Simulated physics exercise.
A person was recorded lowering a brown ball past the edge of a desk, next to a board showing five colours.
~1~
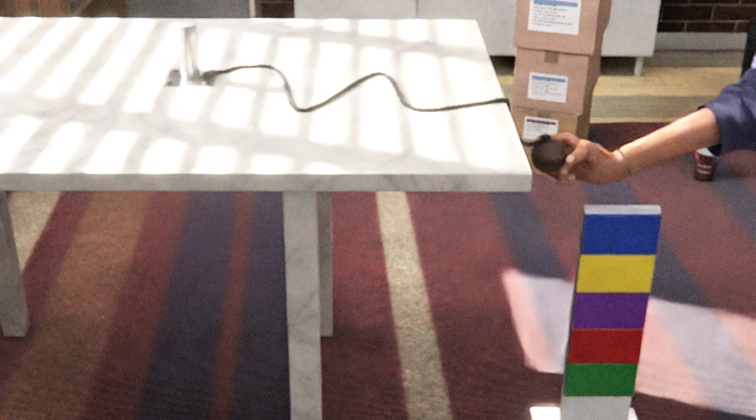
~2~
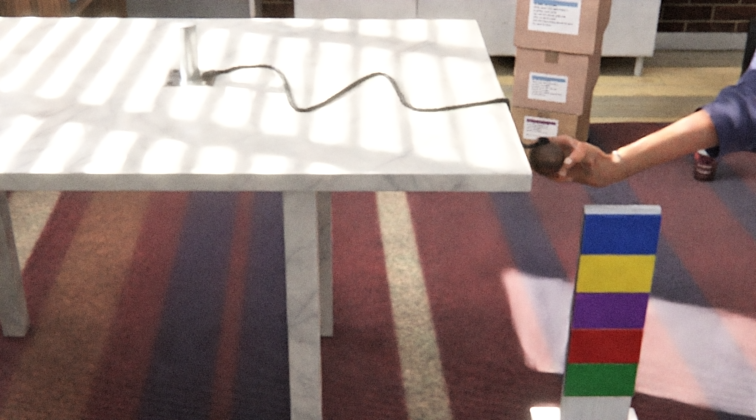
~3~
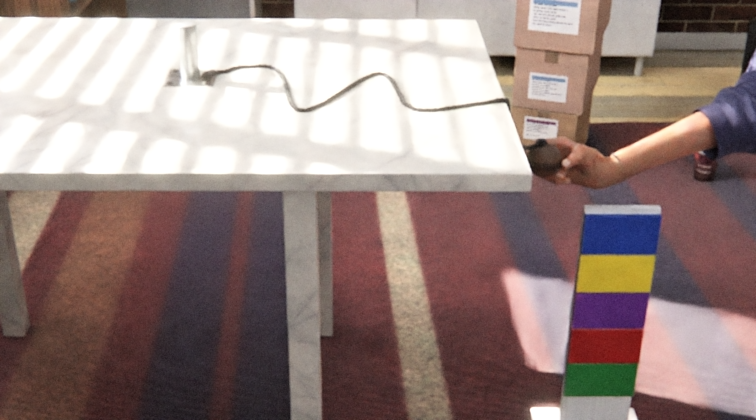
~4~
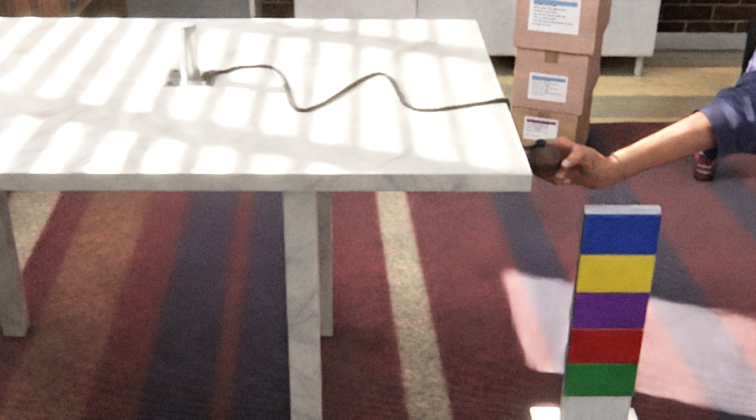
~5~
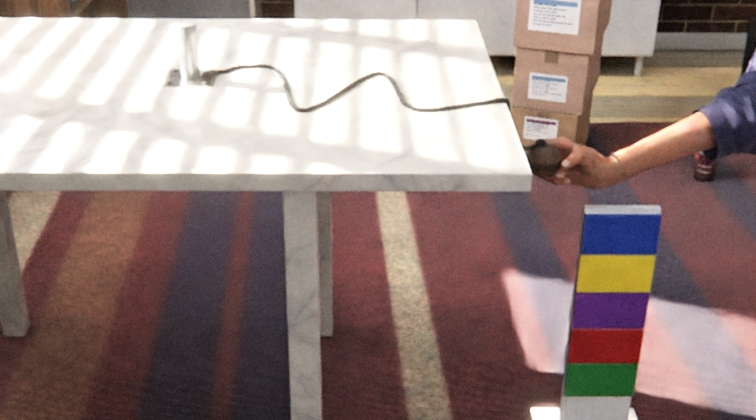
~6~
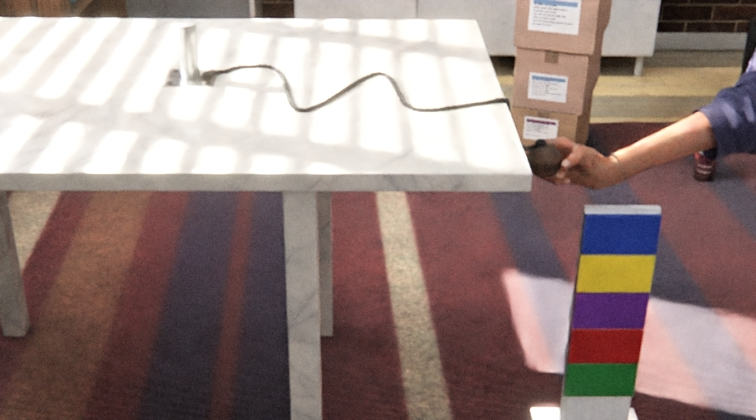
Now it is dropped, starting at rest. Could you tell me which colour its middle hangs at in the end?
Its middle hangs at green.
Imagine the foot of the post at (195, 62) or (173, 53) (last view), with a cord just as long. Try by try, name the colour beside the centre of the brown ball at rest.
For the first spot, green; for the second, red.
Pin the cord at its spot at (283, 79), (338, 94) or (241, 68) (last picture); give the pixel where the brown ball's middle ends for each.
First try near (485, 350), second near (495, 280), third near (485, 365).
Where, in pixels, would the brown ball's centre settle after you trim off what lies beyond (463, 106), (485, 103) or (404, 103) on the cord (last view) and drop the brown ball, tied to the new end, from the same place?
The pixels come out at around (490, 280), (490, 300) and (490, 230), one per try.
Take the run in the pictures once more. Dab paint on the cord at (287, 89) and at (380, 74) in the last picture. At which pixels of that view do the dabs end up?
Well, the first one sits at (348, 87), and the second one sits at (503, 136).
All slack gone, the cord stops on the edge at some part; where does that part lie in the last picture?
It's the one at (357, 82).
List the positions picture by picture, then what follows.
Brown ball (549, 156); blue (621, 236); yellow (616, 275); purple (611, 312); red (606, 347); green (601, 381), in the first picture.
Brown ball (547, 158); cord through (250, 67) (289, 97) (344, 91) (397, 89) (463, 106), in the second picture.
Brown ball (545, 160), in the third picture.
Brown ball (544, 161); cord through (250, 67) (289, 97) (344, 91) (397, 89) (463, 106), in the fourth picture.
Brown ball (544, 161), in the fifth picture.
Brown ball (544, 161); cord through (250, 67) (289, 97) (344, 91) (397, 89) (463, 106), in the sixth picture.
Soon after, ball near (500, 369); level with green.
Then, ball near (478, 372); level with green.
At rest, ball near (482, 379); level with green. The cord holds its middle at green.
